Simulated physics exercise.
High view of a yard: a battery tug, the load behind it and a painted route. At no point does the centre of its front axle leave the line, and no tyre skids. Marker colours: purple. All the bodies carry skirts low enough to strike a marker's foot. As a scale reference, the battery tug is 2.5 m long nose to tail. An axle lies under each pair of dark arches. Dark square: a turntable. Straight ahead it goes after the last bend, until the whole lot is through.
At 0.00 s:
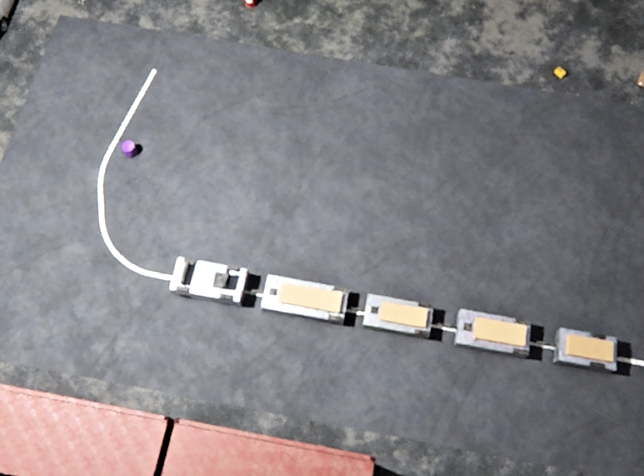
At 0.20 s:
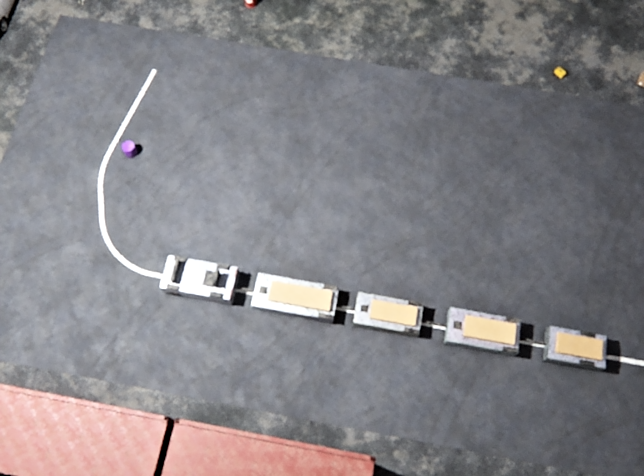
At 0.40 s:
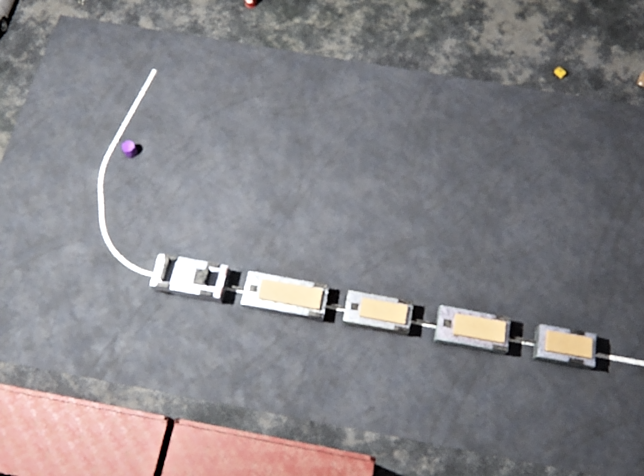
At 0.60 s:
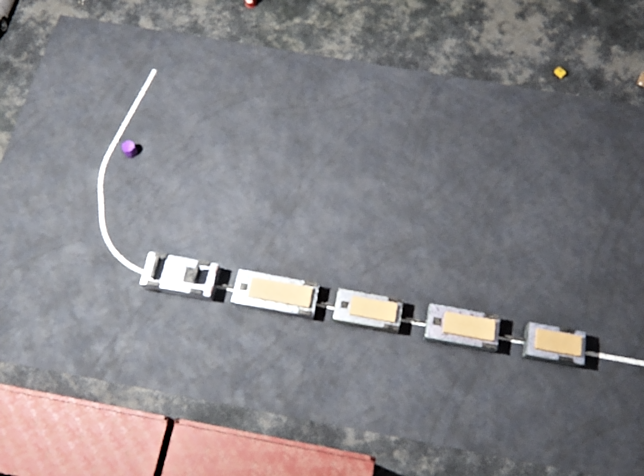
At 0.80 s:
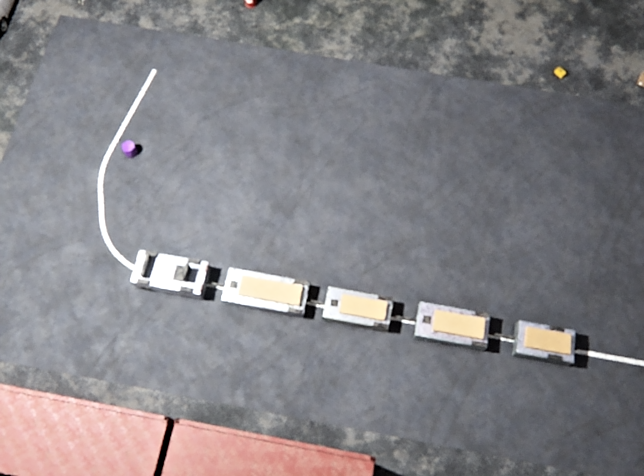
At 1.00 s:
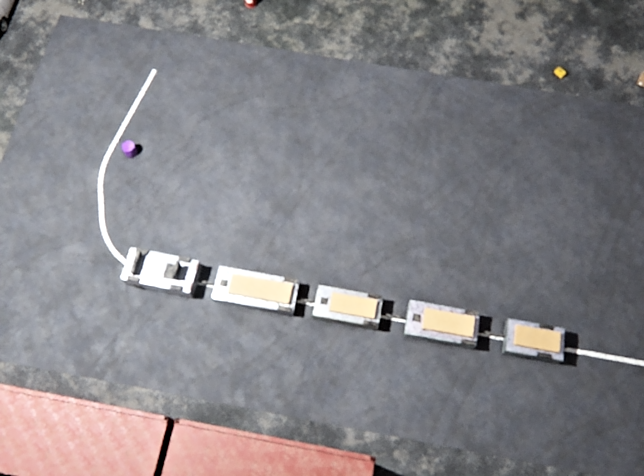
In the video, a small white tug pulling four trailers with tan tops moves slowly leftward along a white line on a dark surface, reaching the start of the line's upward curve, where a small purple marker stands nearby.
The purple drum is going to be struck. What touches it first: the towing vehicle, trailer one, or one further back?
The culprit is the front puller.
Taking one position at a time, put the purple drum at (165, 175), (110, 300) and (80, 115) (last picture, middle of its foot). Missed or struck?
Results in order - collision, no collision, no collision.
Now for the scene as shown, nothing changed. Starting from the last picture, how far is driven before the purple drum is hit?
Distance to contact: Approx. 6.0 m.
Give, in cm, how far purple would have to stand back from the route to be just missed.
Estimate - purple: Some 80.
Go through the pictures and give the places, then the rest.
Nose (178, 274); last axle (598, 350); still straight; purple (130, 150); 4 trailers, in the first frame.
Nose (169, 272); last axle (587, 349); still straight, in the second frame.
Nose (159, 270); last axle (577, 347); still straight, in the third frame.
Nose (149, 268); last axle (567, 345); still straight, in the fourth frame.
Nose (139, 266); last axle (556, 343); still straight, in the fifth frame.
Nose (130, 264); last axle (546, 341); turned 1°; purple (130, 150), in the sixth frame.
By 4.3 s, the last axle is at (394, 314) of the last picture, on the line; the battery tug has hit purple.
By 6.7 s, the last axle is at (293, 294) of the last picture, 5 cm off the line.
By 9.6 s, the last axle is at (185, 245) of the last picture, 115 cm off the line.
By 12.5 s, the last axle is at (147, 140) of the last picture, 140 cm off the line.
By 15.3 s, the last axle is at (175, 33) of the last picture, 30 cm off the line; 1 of 1 struck in all.
